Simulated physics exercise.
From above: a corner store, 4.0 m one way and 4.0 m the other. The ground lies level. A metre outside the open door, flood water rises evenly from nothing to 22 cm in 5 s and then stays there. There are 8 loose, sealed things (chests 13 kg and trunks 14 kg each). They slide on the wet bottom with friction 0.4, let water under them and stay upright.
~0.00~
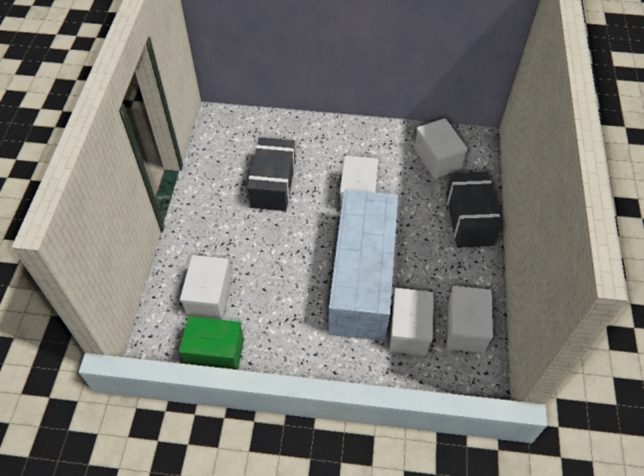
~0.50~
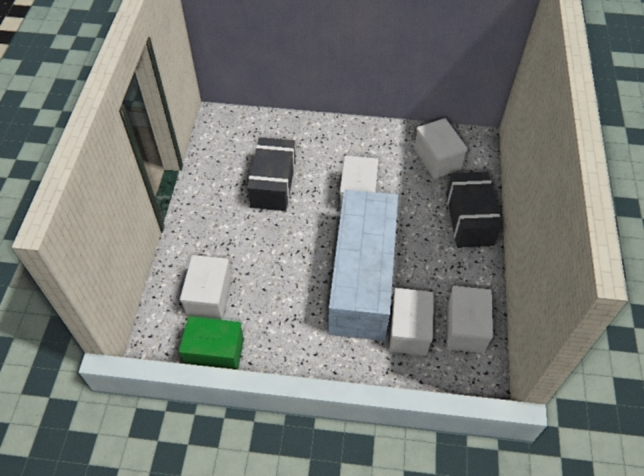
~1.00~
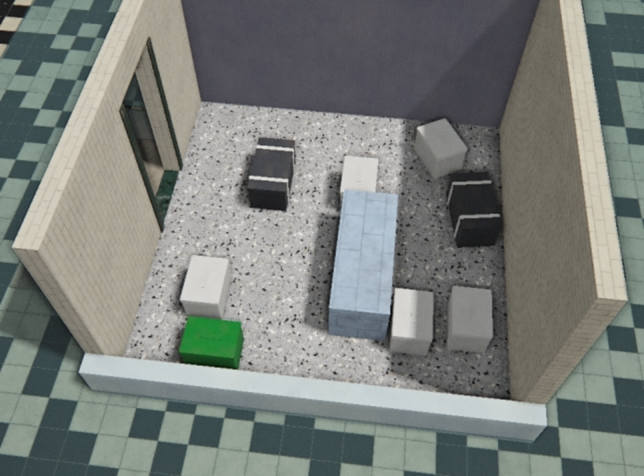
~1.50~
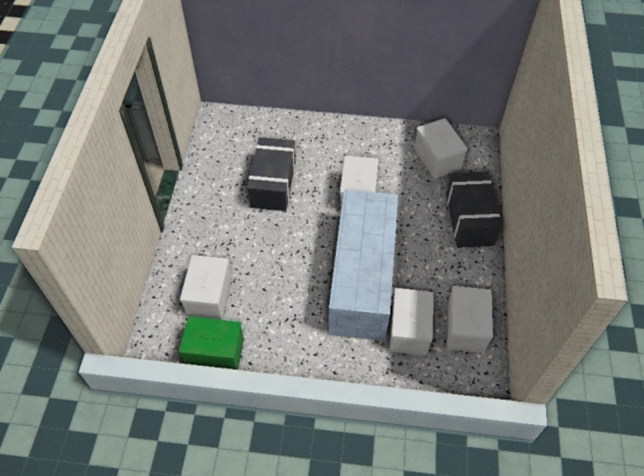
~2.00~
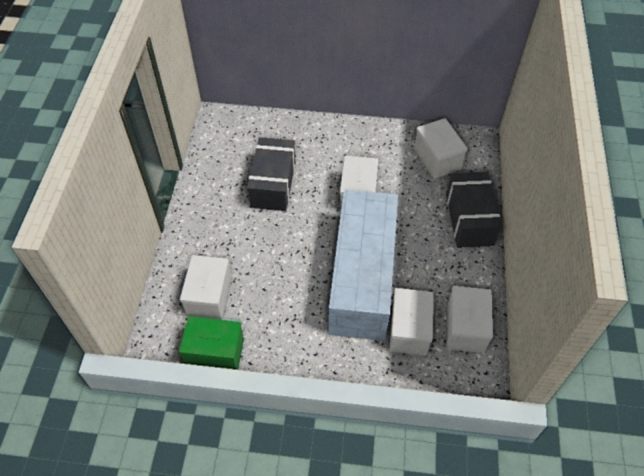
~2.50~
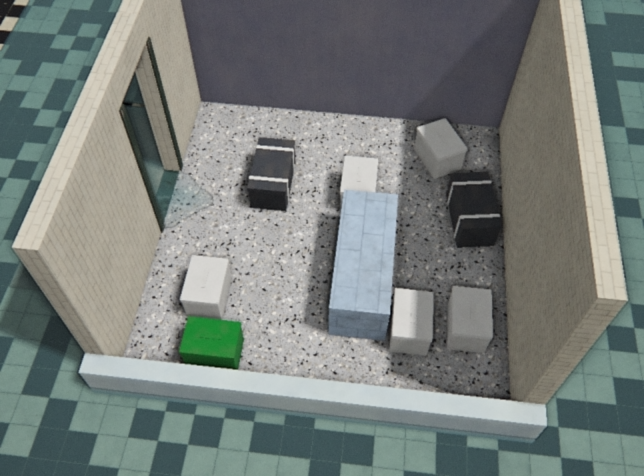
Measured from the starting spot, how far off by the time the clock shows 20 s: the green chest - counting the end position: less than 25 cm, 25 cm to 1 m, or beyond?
Green chest moves a short way.
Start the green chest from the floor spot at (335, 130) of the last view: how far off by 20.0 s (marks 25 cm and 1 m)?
It ends far away.
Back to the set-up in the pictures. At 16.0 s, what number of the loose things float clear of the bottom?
At that moment 8.
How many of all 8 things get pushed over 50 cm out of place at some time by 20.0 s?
I count 8.
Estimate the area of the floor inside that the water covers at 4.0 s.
Roughly 3.0 m2.
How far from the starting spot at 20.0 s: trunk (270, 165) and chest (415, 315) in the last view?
In that order: 250 cm, 140 cm.
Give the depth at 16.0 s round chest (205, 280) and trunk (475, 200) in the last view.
Roughly 8 and 13 cm.
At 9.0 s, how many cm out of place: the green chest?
Roughly 10 cm by then.
After 4.0 s the green chest is near (210, 337), 0.0 m from its start, aground; 0 afloat.
After 9.0 s the green chest is near (204, 329), 0.1 m from its start, aground; 2 afloat.
After 16.0 s the green chest is near (244, 227), 1.3 m from its start, afloat; 8 afloat.
After 20.0 s the green chest is near (239, 308), 0.4 m from its start, afloat; 8 afloat.
